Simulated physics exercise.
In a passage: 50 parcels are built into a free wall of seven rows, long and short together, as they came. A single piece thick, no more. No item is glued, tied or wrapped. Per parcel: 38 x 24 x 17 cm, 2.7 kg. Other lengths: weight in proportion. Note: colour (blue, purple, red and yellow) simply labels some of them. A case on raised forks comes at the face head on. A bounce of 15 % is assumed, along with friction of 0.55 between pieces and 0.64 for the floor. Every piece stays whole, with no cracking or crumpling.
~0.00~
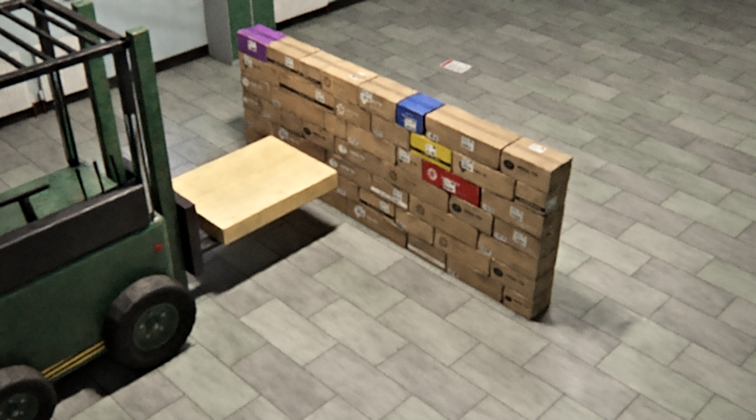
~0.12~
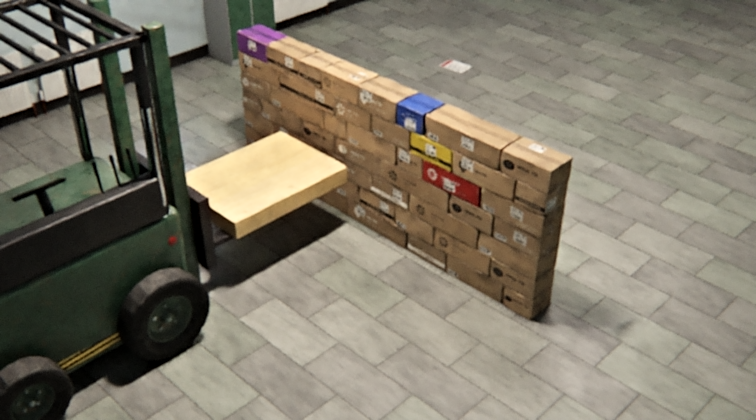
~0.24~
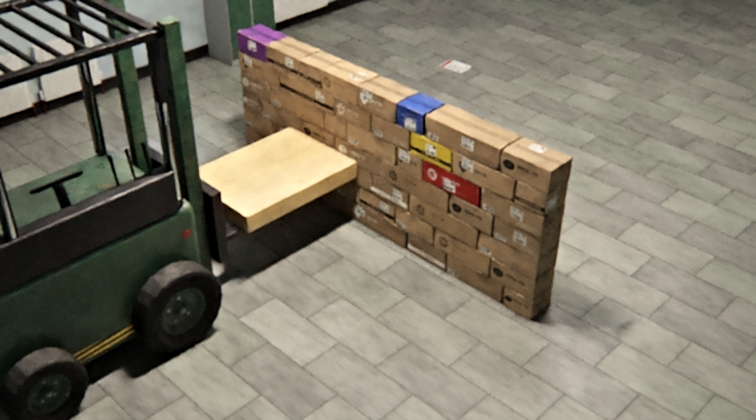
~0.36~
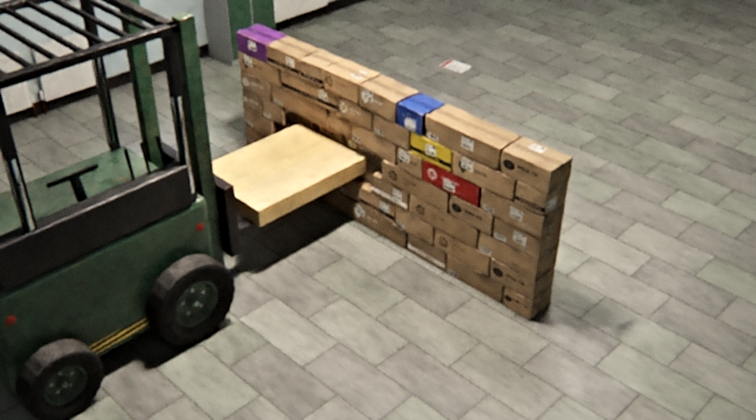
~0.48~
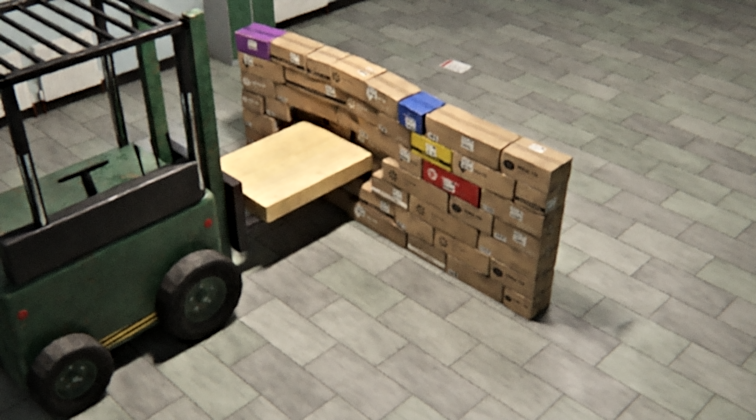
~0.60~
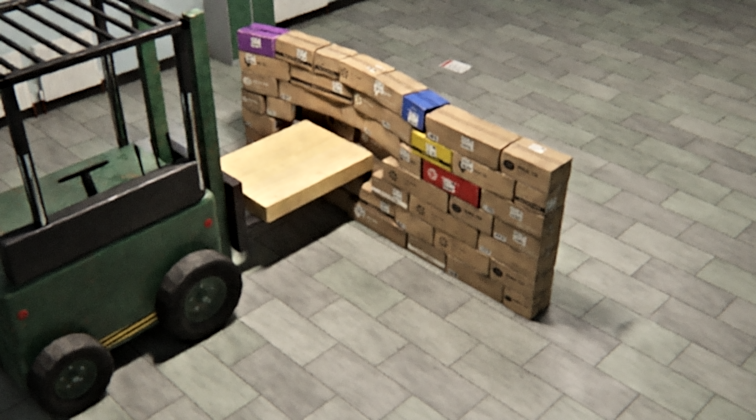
A forklift carries a pale block into a wall of brown boxes, pushing some inward.
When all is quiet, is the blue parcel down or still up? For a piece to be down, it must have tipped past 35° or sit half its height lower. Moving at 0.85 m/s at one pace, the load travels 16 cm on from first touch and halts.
Lab note: Blue parcel counted as down at rest.
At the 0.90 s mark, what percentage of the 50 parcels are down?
0 per cent.
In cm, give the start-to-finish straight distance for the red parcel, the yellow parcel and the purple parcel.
Roughly red 0 cm, yellow 0 cm, purple 160 cm.
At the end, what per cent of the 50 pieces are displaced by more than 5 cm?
40 percent.
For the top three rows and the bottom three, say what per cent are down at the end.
60% and 10%.
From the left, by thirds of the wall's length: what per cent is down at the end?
I'd put it at 60 % left, 60 % middle and 0 % right.
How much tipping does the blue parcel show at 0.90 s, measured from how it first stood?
Roughly 15°.
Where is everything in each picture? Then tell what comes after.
In the first picture (places mark the middle of the side facing us), load (328, 183) 21 cm short of touching; blue parcel (409, 120); yellow parcel (430, 152); red parcel (450, 183); nothing disturbed.
Load (338, 178) 11 cm short of touching; blue parcel (409, 120), in the second picture.
Load (348, 173) 9 mm short of touching; blue parcel (409, 120), in the third picture.
Load (357, 168) 9 cm in; blue parcel (409, 120); 14 disturbed, none down, in the fourth picture.
Load (364, 164) 16 cm in; blue parcel (410, 119); purple parcel (252, 47) shifted 18 mm; steepest lean 7°, the parcel at (351, 184); 23 disturbed, none down, in the fifth picture.
Load (364, 164) 16 cm in, stopped; blue parcel (412, 114) leaning 4°; purple parcel (255, 45) leaning 3°; yellow parcel (431, 152); 26 disturbed, none down, in the sixth picture.
After 0.90 s, none of the 50 parcels down, 26 disturbed; blue parcel leaning 17°; purple parcel leaning 16°.
After 1.20 s, 20 of the 50 parcels down; blue parcel leaning 44°, 15 cm lower; purple parcel leaning 45°, 12 cm lower.
After 1.48 s, 20 of the 50 parcels down; blue parcel on its side; purple parcel on its side.
At rest (2.6 s), 20 of the 50 parcels down; blue parcel on its side; purple parcel on its side; yellow parcel unmoved. As the last picture would show them, middles, blue parcel near (528, 178), purple parcel near (340, 96).
